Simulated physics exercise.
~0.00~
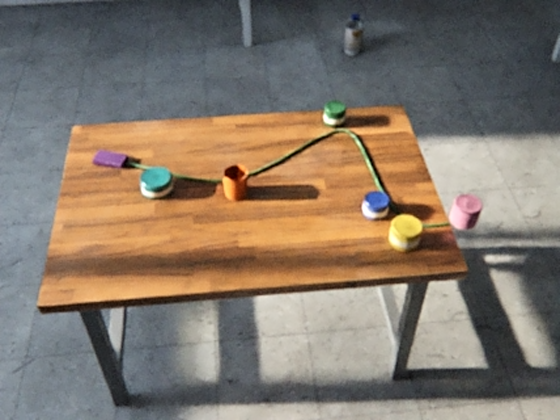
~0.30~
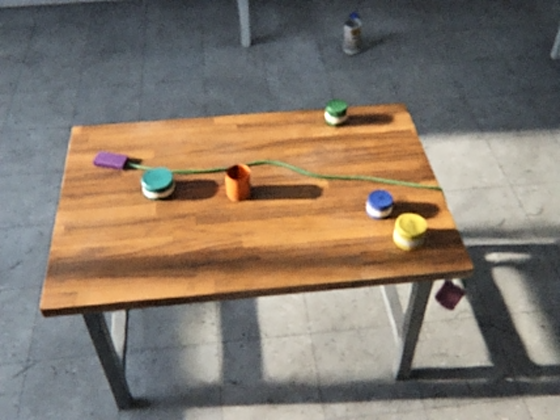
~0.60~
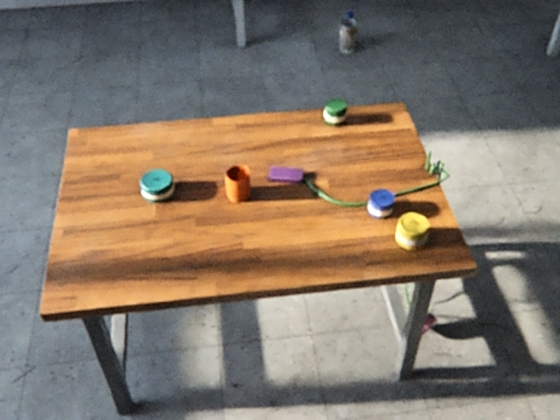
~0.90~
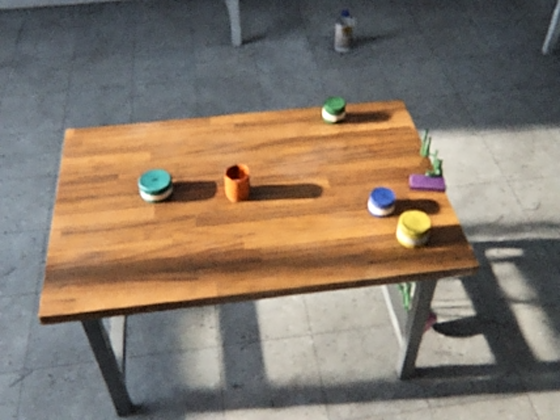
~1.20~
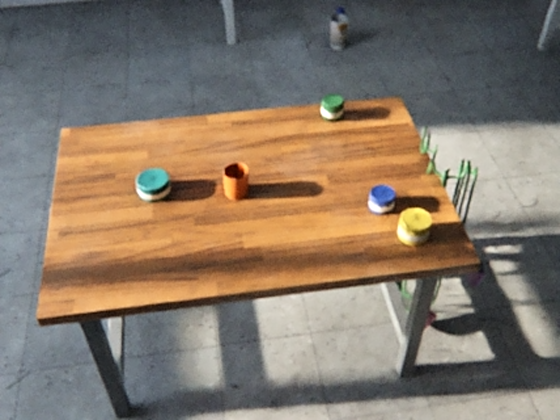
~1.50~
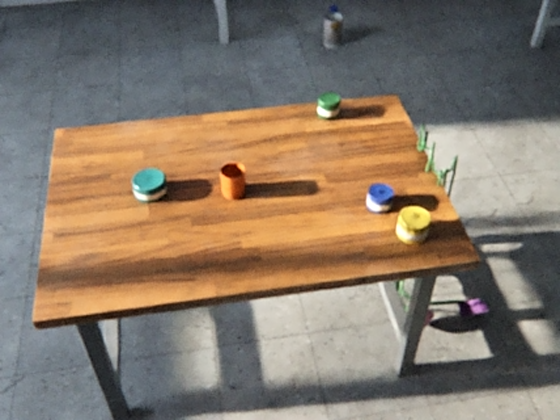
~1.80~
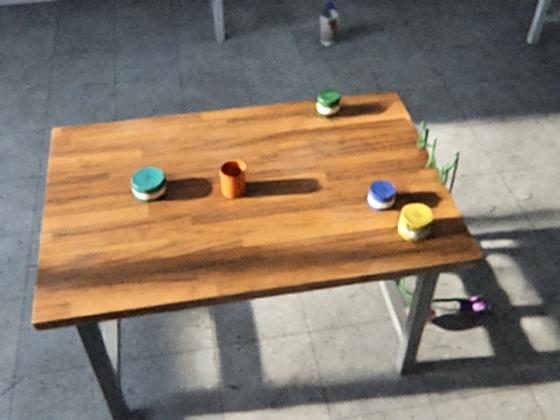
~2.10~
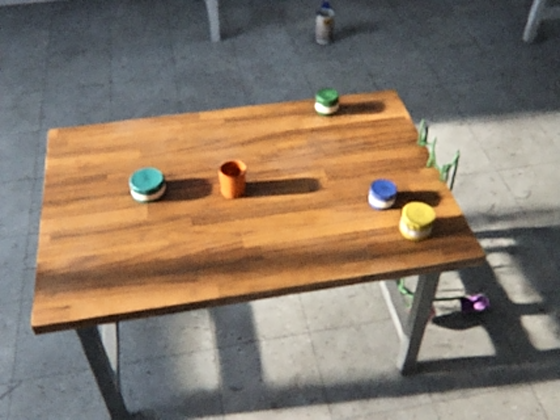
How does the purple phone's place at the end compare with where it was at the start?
At the start the purple phone was on the left side of the tabletop, and by the end it was down on the floor beyond the table's right side.
